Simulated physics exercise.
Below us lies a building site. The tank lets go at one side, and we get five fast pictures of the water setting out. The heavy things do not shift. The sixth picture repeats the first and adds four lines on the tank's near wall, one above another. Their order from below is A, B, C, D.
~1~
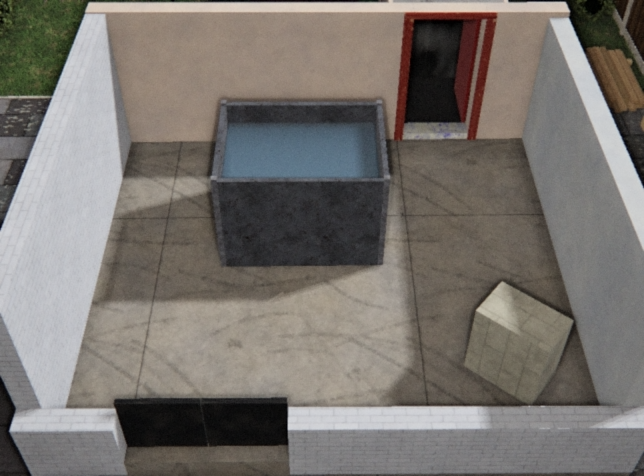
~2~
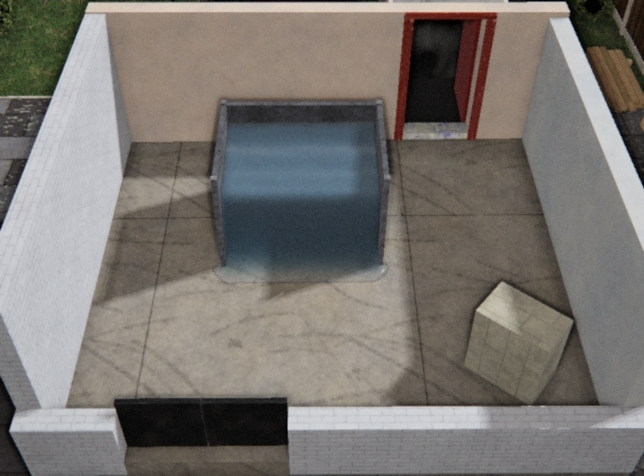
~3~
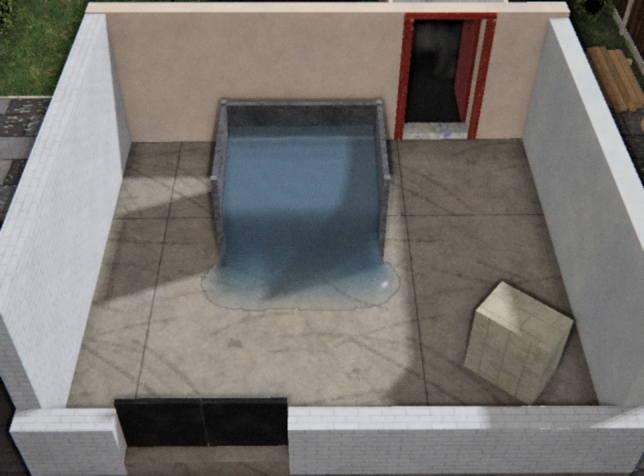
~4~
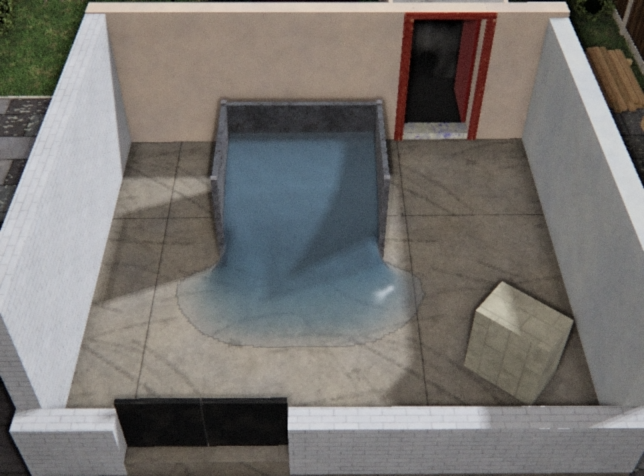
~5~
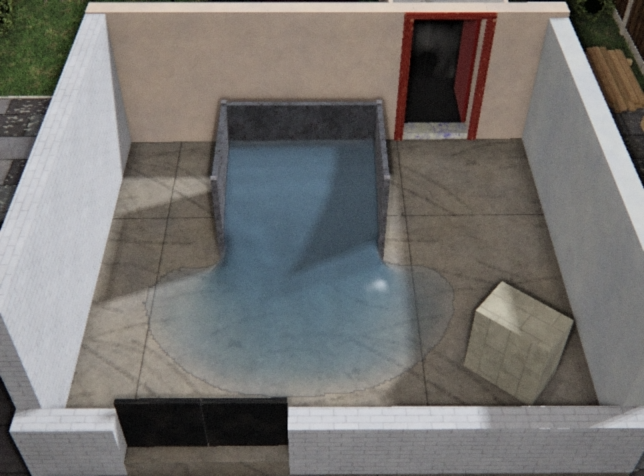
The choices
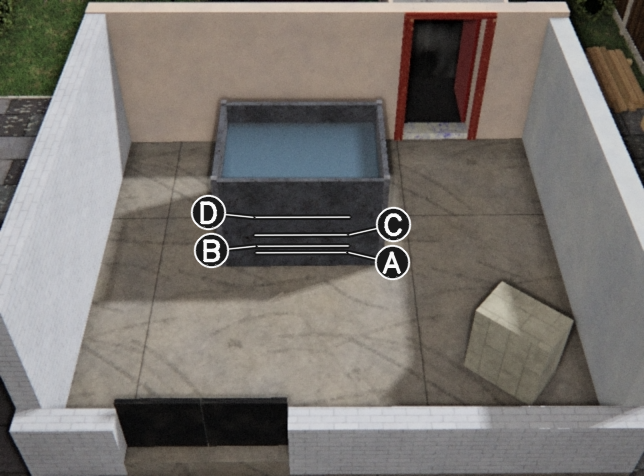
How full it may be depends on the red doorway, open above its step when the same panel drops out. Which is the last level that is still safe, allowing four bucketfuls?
D.
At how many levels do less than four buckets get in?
All four.
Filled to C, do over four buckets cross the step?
No, not at all.
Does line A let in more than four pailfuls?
No, not at all.
On the marked copy, A at (302, 252); B at (302, 246); C at (301, 235); D at (301, 217); from the bottom up A, B, C, D.
With A, nothing gets over.
With B, nothing gets over.
With C, nothing gets over.
With D, a bucket or two gets in.
